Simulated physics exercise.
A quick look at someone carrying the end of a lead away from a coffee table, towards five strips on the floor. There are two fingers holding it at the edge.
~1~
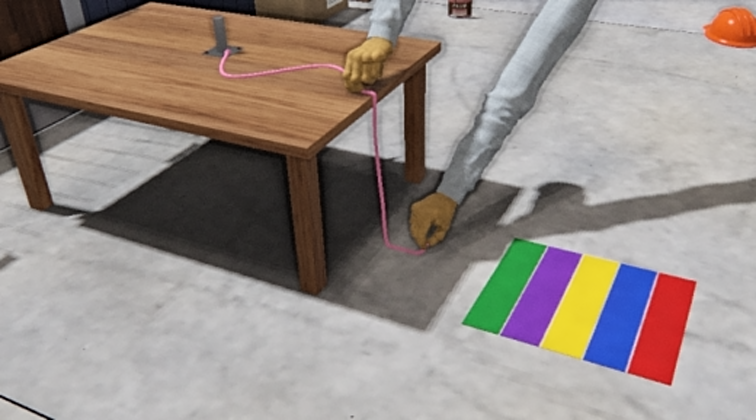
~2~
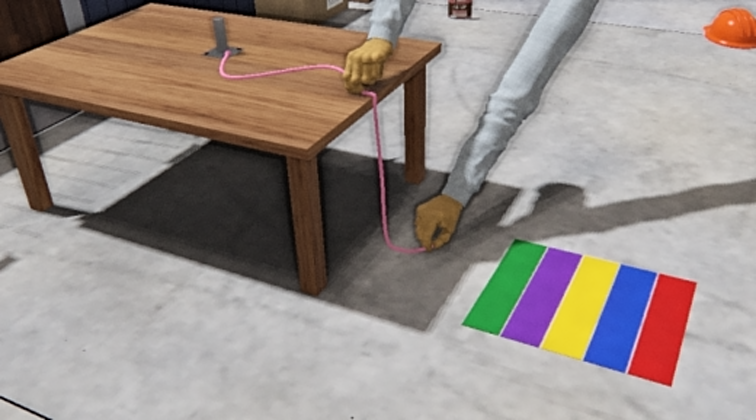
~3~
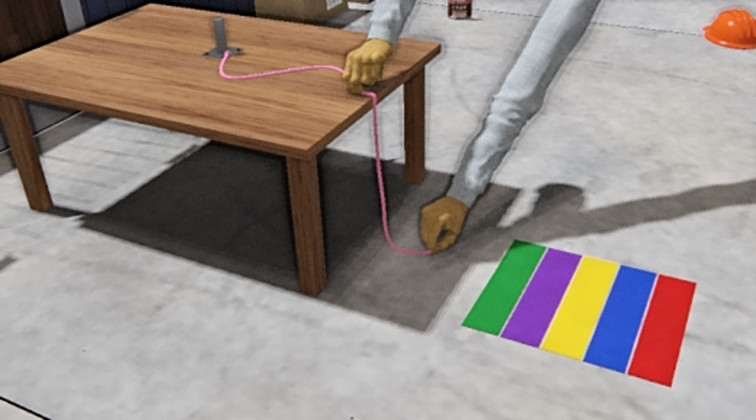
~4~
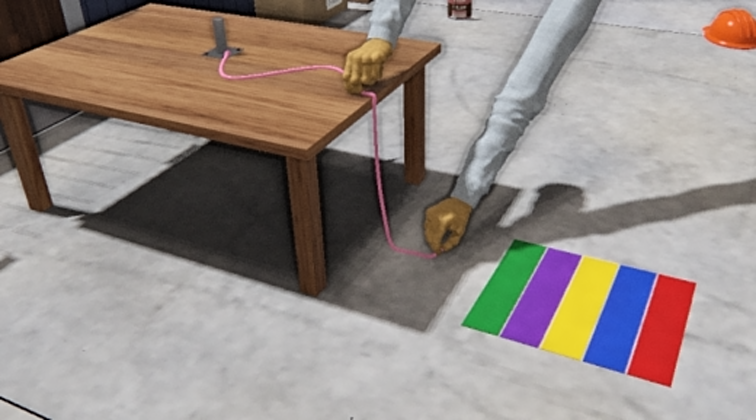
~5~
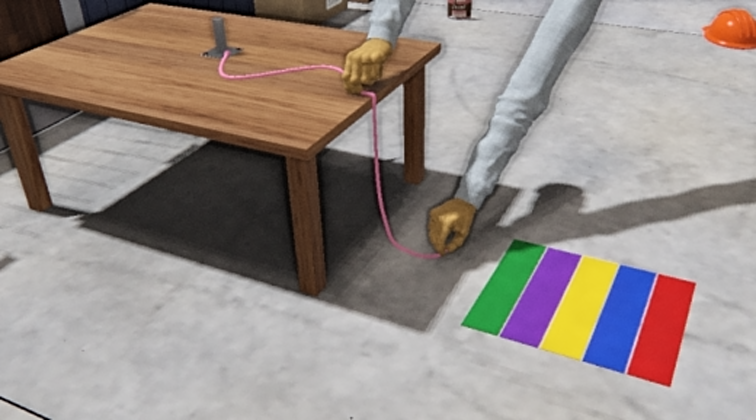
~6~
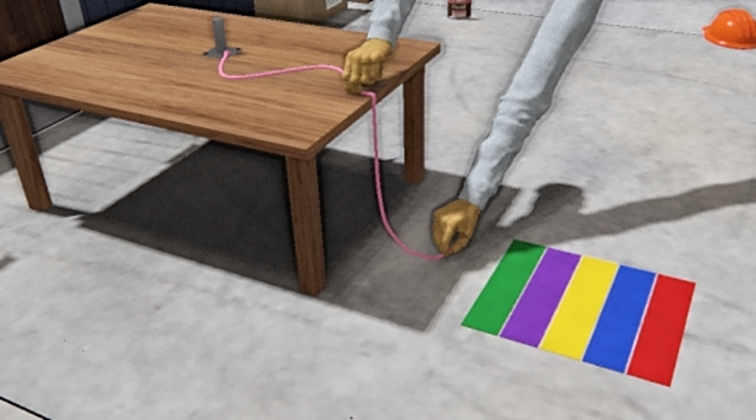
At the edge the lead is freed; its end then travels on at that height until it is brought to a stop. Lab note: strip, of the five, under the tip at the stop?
Blue.
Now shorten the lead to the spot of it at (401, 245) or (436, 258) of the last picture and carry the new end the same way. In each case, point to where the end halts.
Case by case: Roughly (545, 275), then roughly (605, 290).
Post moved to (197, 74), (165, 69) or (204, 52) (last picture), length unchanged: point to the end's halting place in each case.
Going through them in sequence: (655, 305), (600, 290) and finally (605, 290).
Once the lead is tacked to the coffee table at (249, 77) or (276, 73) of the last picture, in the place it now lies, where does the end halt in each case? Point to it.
Per try (px, approx.): (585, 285), (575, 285).
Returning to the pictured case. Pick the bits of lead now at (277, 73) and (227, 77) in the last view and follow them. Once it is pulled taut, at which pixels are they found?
First: (318, 75). Second: (280, 65).
Soon after, end near (557, 279); over purple.
Then, end near (602, 290); over yellow.
At full stretch, end near (631, 298); over blue. The end stops over the blue strip.
